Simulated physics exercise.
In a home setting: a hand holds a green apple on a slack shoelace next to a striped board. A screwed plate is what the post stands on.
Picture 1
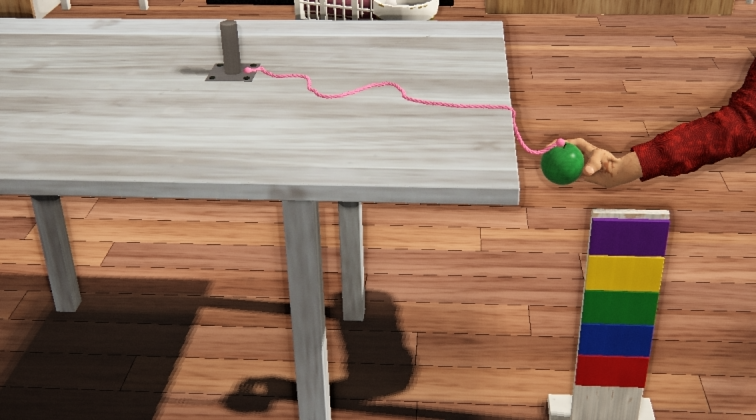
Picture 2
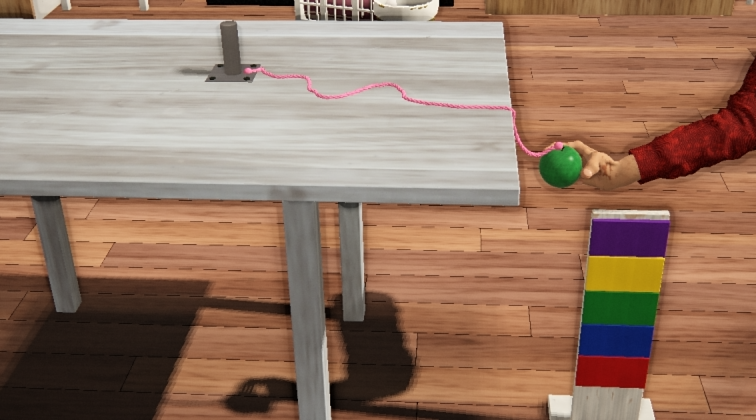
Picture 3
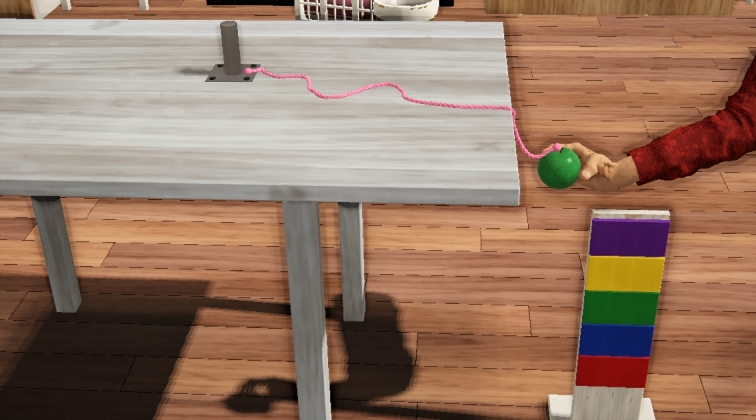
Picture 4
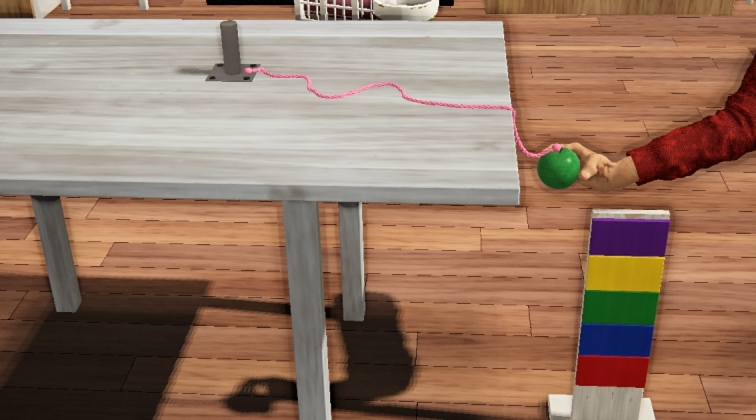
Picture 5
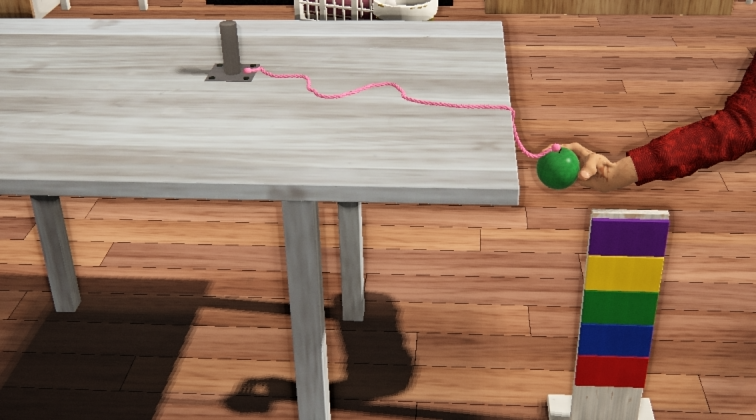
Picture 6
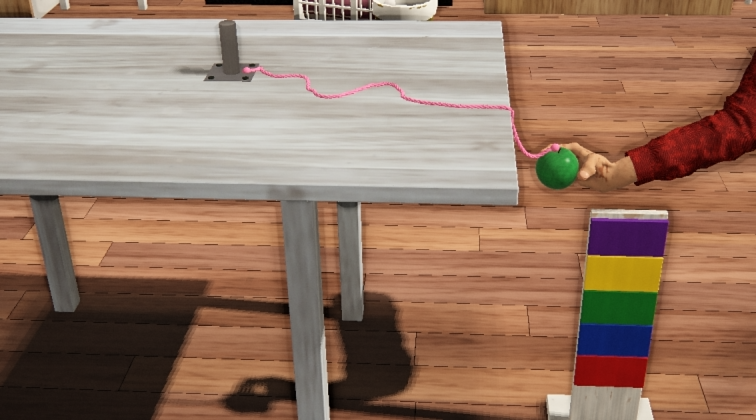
A hand barely moves as it holds a green ball tied to a pink string.
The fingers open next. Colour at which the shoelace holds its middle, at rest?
Yellow.
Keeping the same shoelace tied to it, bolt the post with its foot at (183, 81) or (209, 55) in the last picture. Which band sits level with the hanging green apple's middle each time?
Case by case: Purple, then purple.
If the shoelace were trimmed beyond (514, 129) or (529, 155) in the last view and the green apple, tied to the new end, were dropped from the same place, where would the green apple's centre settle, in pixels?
First try: Near (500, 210). Second try: Near (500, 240).
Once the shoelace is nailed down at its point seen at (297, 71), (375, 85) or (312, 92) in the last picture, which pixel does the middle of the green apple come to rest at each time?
Going through the three tries, you get (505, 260), (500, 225) and (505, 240).
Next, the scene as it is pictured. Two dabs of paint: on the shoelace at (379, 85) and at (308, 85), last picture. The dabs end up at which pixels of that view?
Well, the first one sits at (435, 91), and the second one sits at (336, 81).
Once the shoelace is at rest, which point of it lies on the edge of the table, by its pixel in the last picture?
You'll find it close to (426, 103).
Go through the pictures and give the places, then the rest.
In the first frame, green apple (562, 163); purple (629, 239); yellow (625, 275); green (620, 308); blue (616, 341); red (612, 372).
In the second frame, green apple (560, 166); shoelace through (270, 75) (316, 92) (374, 86) (427, 103) (505, 109).
In the third frame, green apple (559, 168).
In the fourth frame, green apple (558, 168); shoelace through (270, 74) (316, 91) (373, 85) (427, 103) (505, 109).
In the fifth frame, green apple (558, 168).
In the sixth frame, green apple (557, 168); shoelace through (269, 74) (315, 91) (372, 85) (426, 103) (504, 109).
Soon after, apple near (538, 266); level with yellow.
Then, apple near (468, 255); level with yellow.
Further on, apple near (511, 268); level with yellow.
At rest, apple near (506, 268); level with yellow. The shoelace holds its middle at yellow.
